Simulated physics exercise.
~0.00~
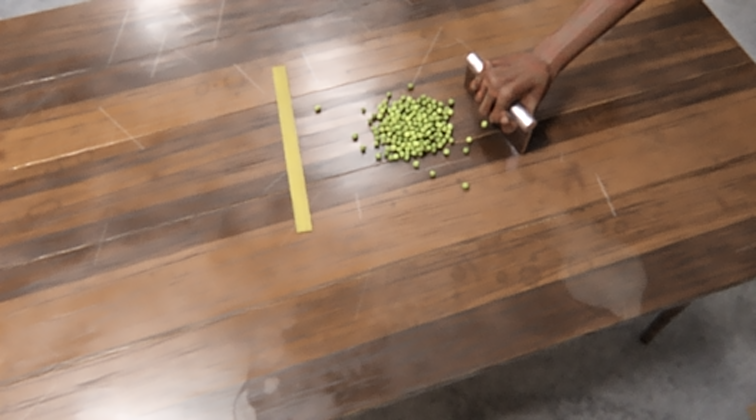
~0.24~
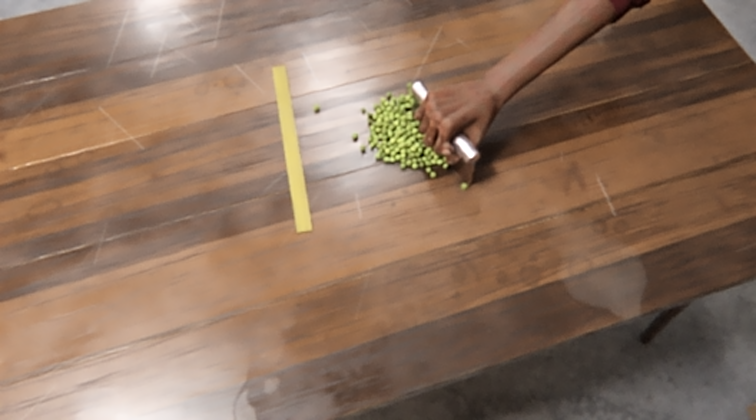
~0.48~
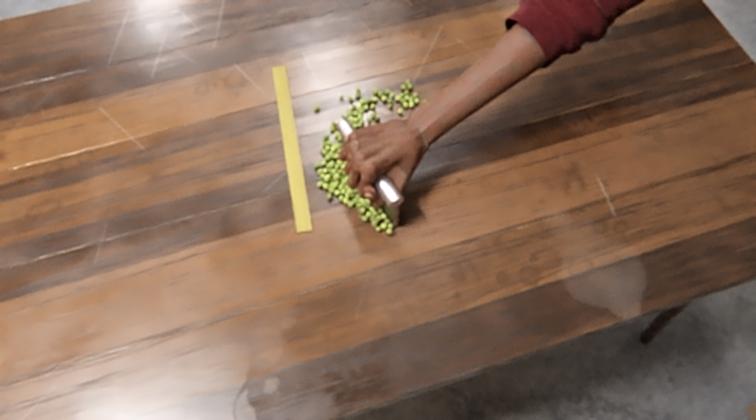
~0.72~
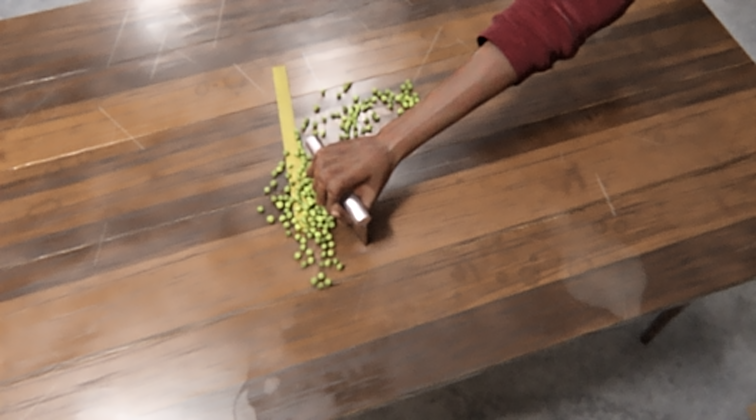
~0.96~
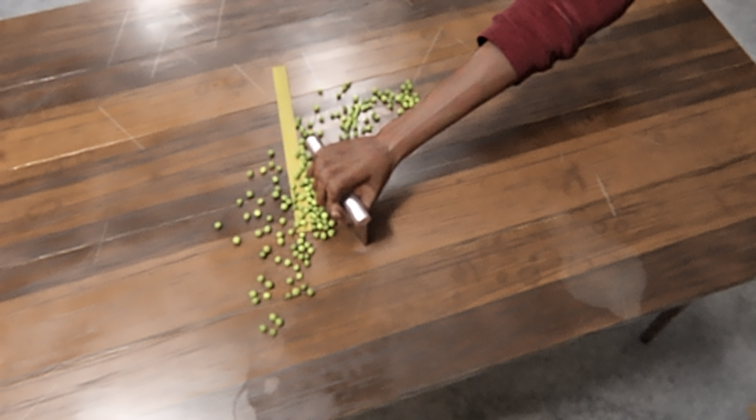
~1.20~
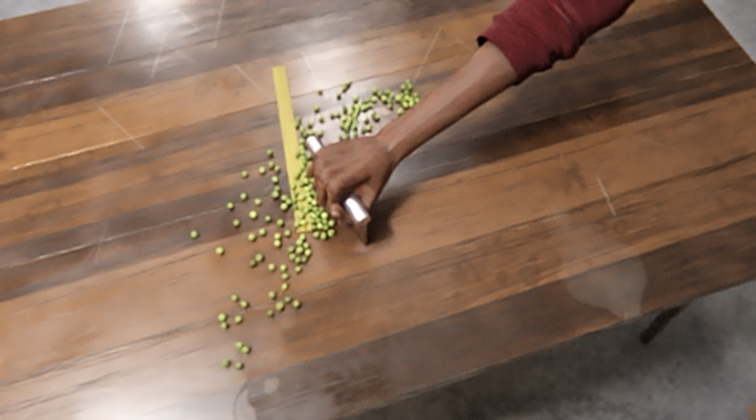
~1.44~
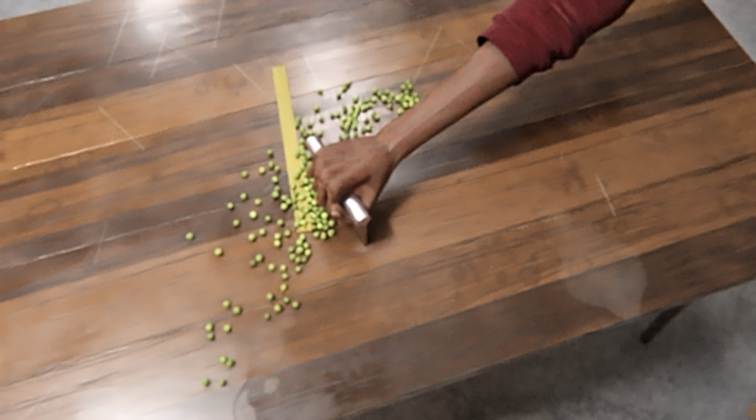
The clip shows a hand pushing a scraper leftward and slightly down across a wooden table, driving a pile of green peas against a fixed yellow strip. Some peas scatter past it toward the lower left, while others remain by the motionless scraper or trail behind it.
